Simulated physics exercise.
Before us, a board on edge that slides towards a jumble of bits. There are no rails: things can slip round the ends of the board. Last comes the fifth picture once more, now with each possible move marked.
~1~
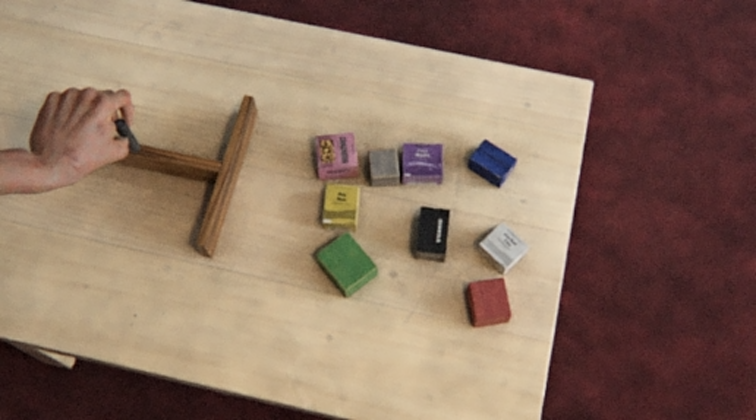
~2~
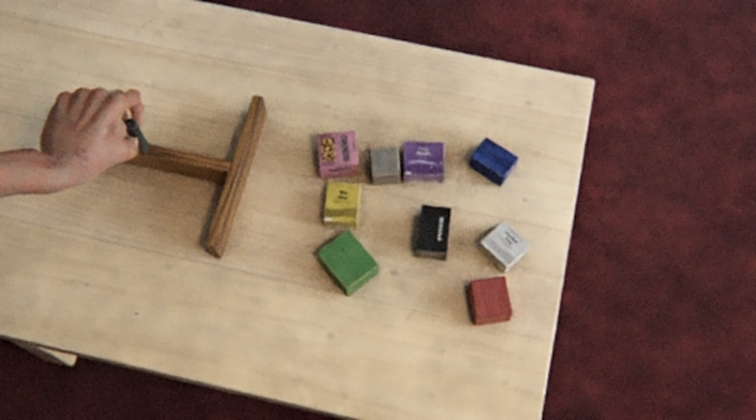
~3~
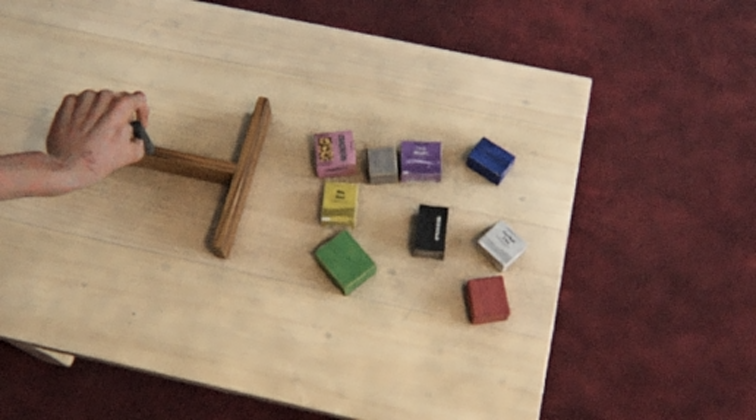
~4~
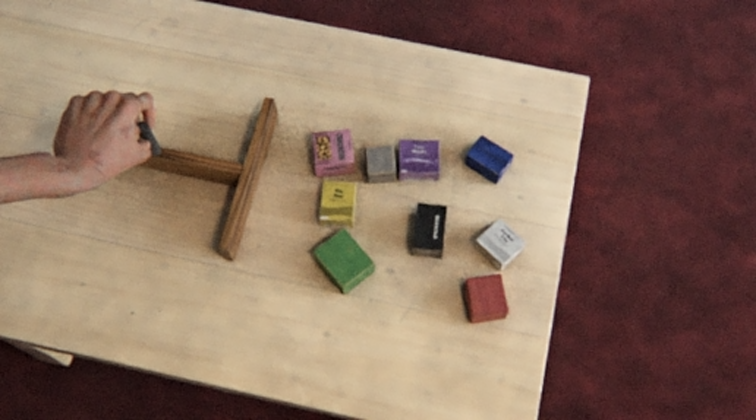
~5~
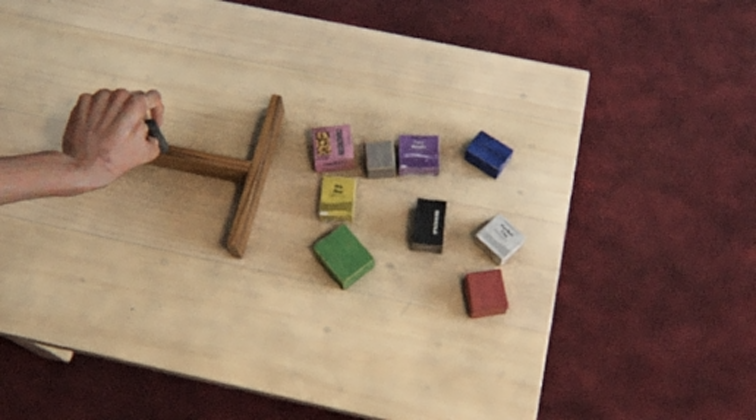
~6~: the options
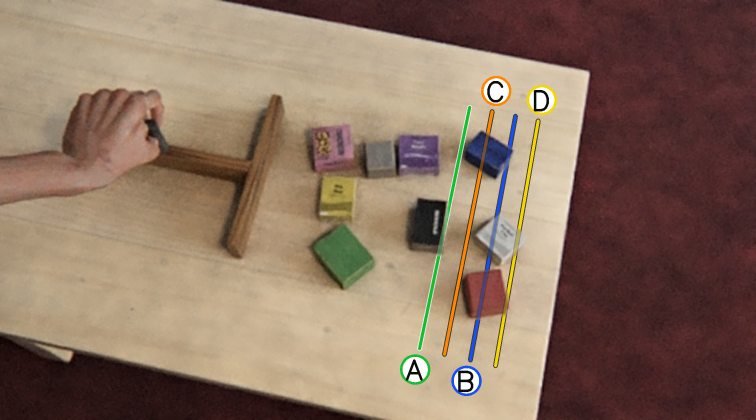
To begin with, a hand at the left grips the handle of a wooden T-shaped pusher on a pale tabletop, with nine small coloured boxes and blocks scattered to its right. The hand slides the pusher slowly a short way rightward, narrowing the gap, while the pieces stay essentially in place, untouched.
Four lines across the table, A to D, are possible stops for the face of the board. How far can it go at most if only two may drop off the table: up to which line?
Stop at B.
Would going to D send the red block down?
Yes.
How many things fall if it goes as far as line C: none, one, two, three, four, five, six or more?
In all, none.
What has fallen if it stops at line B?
It is the white packet.
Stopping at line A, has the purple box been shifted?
Yes.
On the marked copy, A at (446, 222); B at (494, 232); C at (470, 226); D at (518, 237).
Following B. Soon after the start, board (341, 185); purple box (446, 161); green block (363, 261).
Later, board (427, 203); white packet (517, 241); blue box (523, 144).
In the end, board (494, 217); white packet over the edge; red block (552, 309); one fallen.
As for the rest, A is within the limit but short; C is within the limit but short; D drops five.
